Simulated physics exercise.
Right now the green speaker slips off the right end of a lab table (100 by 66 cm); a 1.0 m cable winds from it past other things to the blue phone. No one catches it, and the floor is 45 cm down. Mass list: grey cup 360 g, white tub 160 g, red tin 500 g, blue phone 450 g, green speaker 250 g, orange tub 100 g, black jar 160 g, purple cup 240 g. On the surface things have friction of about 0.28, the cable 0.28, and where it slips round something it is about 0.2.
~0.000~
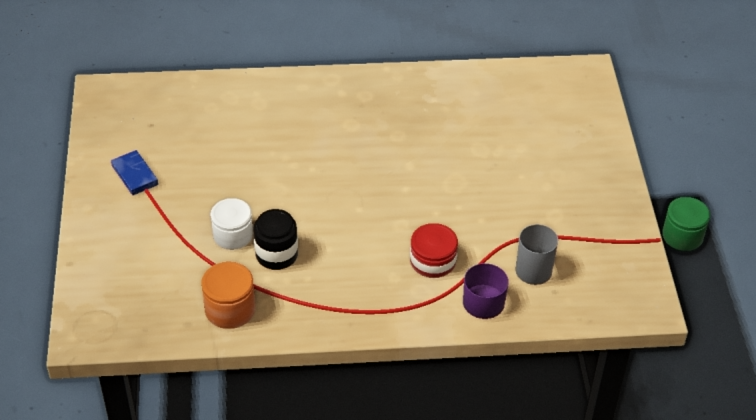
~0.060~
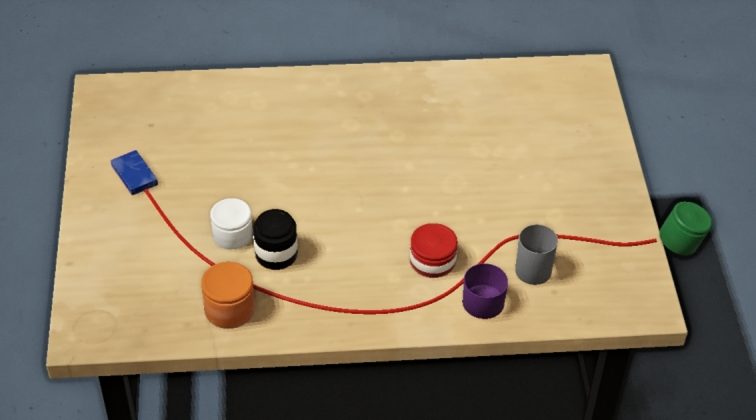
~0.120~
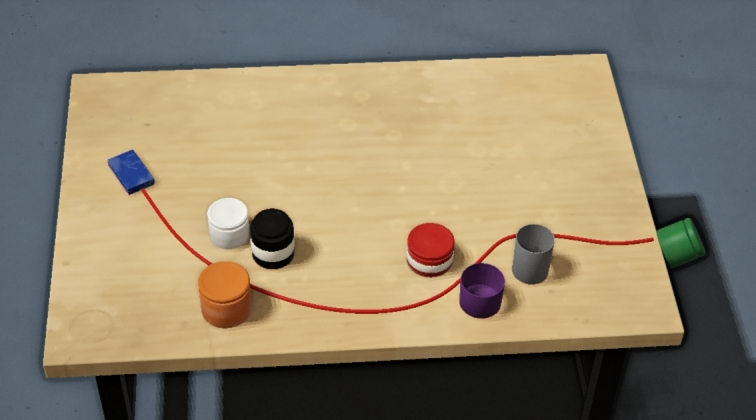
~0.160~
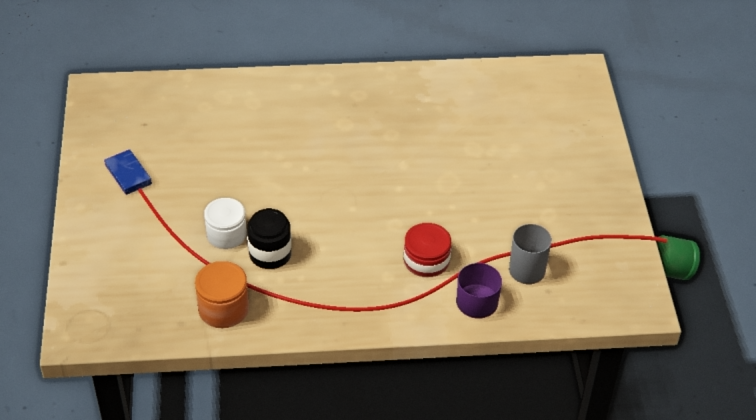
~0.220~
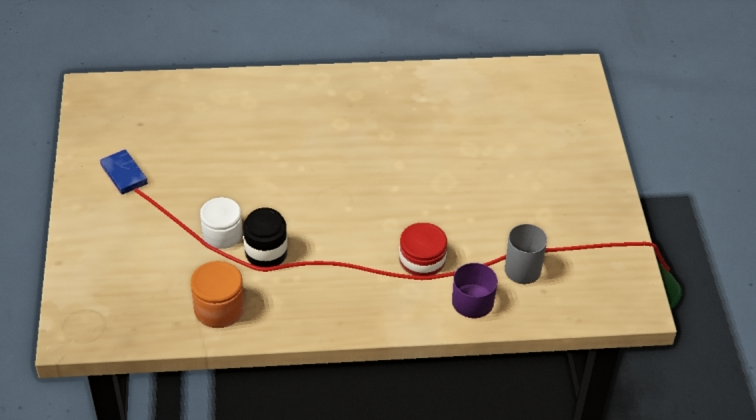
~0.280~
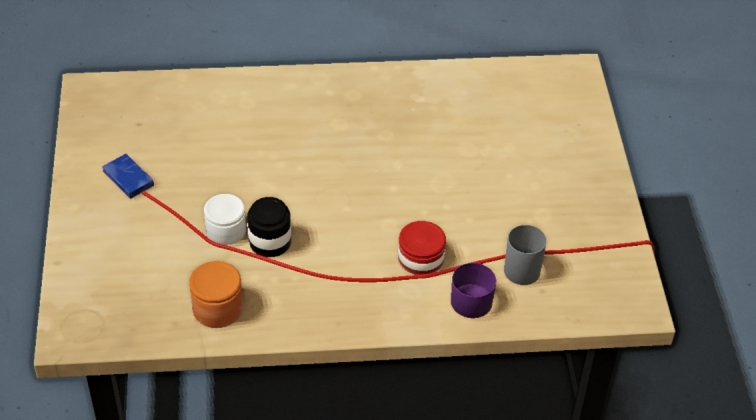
A pale wooden table stands on a blue-grey floor, seen from above at an angle, the view drifting very slightly. A red cable runs from a blue phone at left, past white, black, orange, red, purple and grey containers, to a green cylinder at the right edge. The green cylinder tilts and drops out of sight beyond the edge, the cable tightens, and the phone, white tub and black jar shift slightly.
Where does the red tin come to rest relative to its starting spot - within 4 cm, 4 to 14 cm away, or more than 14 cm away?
It comes to rest within 4 cm of its starting spot.
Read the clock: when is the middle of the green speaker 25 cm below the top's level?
Near 1.00 seconds.
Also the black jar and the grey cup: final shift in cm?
Approx. final shift - black jar: 8 cm; grey cup: 0 cm.
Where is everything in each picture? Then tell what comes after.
The first frame shows red tin (435, 240); cable runs through (603, 241) (488, 257) (388, 311) (271, 293) (177, 233).
The second frame shows green speaker (689, 216); cable runs through (600, 242) (387, 312) (177, 233).
The third frame shows green speaker (681, 243); cable runs through (596, 242) (384, 311) (173, 232).
The fourth frame shows green speaker (674, 258); cable runs through (610, 237) (382, 308) (171, 232).
The fifth frame shows green speaker (657, 288); cable runs through (647, 244) (181, 224).
The sixth frame shows red tin (423, 237); cable runs through (652, 247) (298, 270) (190, 225).
At 0.5 s, the cable's tail end at (160, 200); green speaker over the edge, black jar 8 cm off its start, blue phone 5 cm off its start.
At 0.7 s, the cable's tail end at (175, 205); black jar 8 cm off its start, blue phone 8 cm off its start, white tub 5 cm off its start.
At 1.0 s, the cable's tail end at (182, 207); blue phone 9 cm off its start at (160, 191), black jar 8 cm off its start at (281, 187), green speaker over the edge.
At 1.2 s, the cable's tail end at (196, 213); red tin 1 cm off its start, blue phone 12 cm off its start, black jar 8 cm off its start.
At 2.4 s, the cable's tail end at (203, 216); red tin 1 cm off its start at (423, 235), blue phone 13 cm off its start at (181, 201), green speaker over the edge, black jar 8 cm off its start at (281, 187).
